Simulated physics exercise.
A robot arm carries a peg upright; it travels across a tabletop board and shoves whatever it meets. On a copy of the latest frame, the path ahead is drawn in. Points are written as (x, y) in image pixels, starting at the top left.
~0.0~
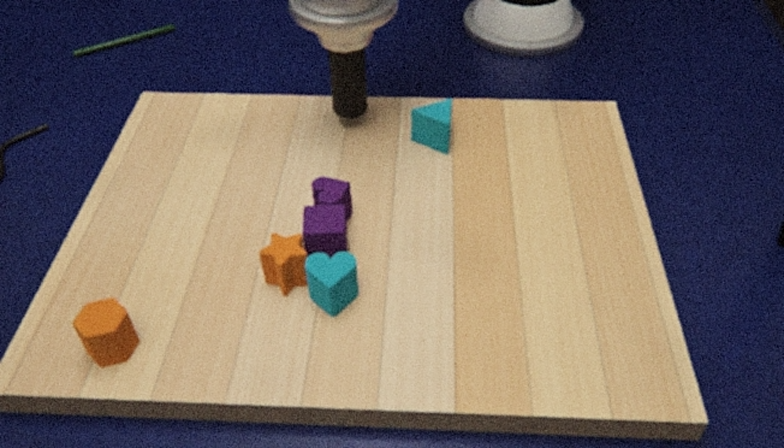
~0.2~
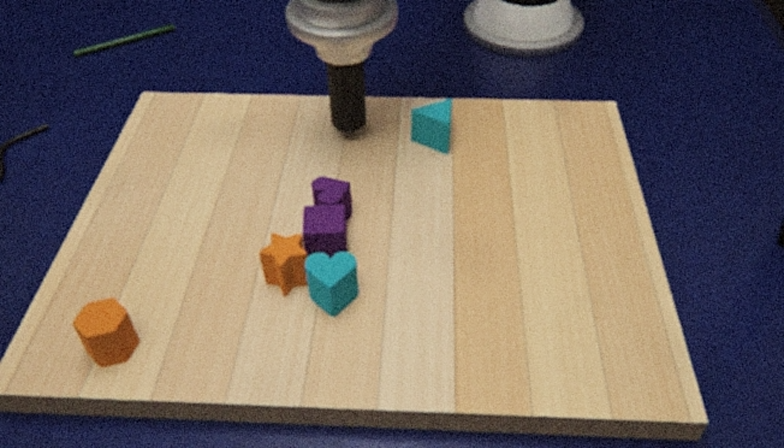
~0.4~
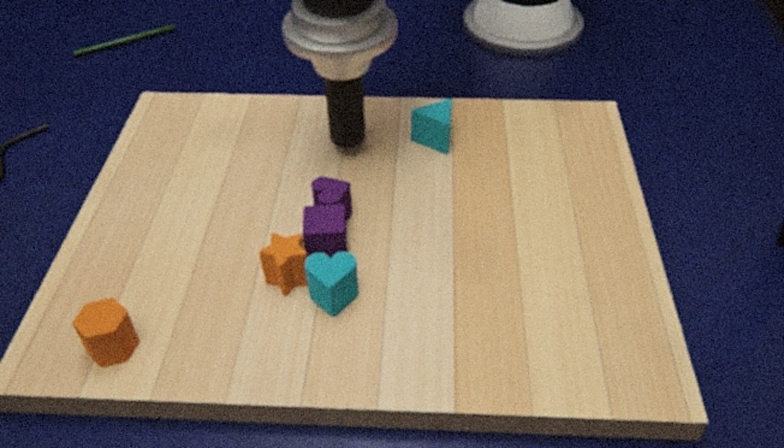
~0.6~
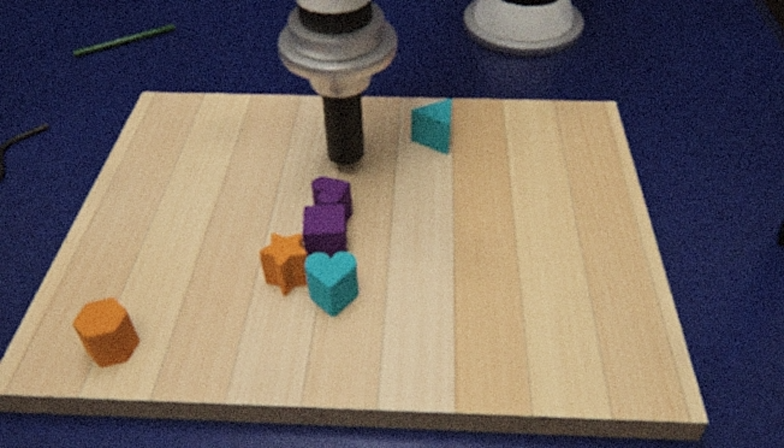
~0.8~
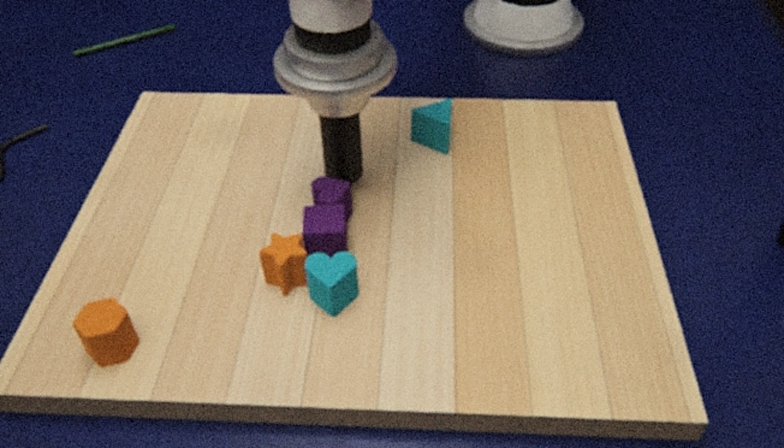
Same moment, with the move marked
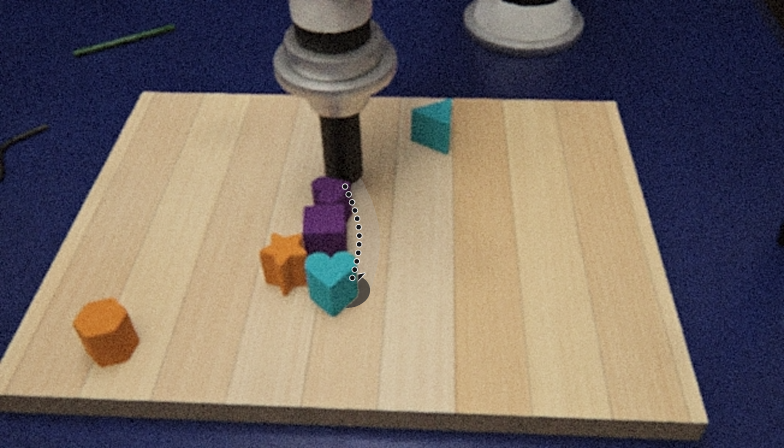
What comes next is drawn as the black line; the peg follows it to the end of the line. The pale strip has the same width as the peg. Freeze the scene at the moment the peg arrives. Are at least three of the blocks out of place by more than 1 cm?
In short: Yes.
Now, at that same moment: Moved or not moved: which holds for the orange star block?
That block moves.
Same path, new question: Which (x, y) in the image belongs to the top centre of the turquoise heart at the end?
The turquoise heart ends near (315, 288).
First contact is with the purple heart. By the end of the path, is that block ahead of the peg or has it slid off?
The peg has moved past the purple heart by the time the path ends.
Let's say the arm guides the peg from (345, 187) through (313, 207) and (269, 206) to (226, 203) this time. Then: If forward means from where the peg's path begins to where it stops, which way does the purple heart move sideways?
My answer: Left.
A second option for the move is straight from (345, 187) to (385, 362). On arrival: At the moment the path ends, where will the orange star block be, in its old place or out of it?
The orange star block will not stay where it is.
The line goes from (345, 187) through (357, 217) and (358, 252) to (348, 291).
On the path given first. One third of the way, peg (356, 204); purple square piece (321, 231); purple heart (324, 202), turned 45° clockwise.
Two thirds of the way, peg (357, 239); orange star block (272, 252); purple square piece (314, 241); purple heart (317, 206), turned 60° clockwise; turquoise heart (330, 269).
At the end, peg (347, 277); orange star block (260, 255), turned 15° clockwise; purple square piece (304, 248), turned 15° clockwise; purple heart (317, 206), turned 60° clockwise; turquoise heart (315, 288).
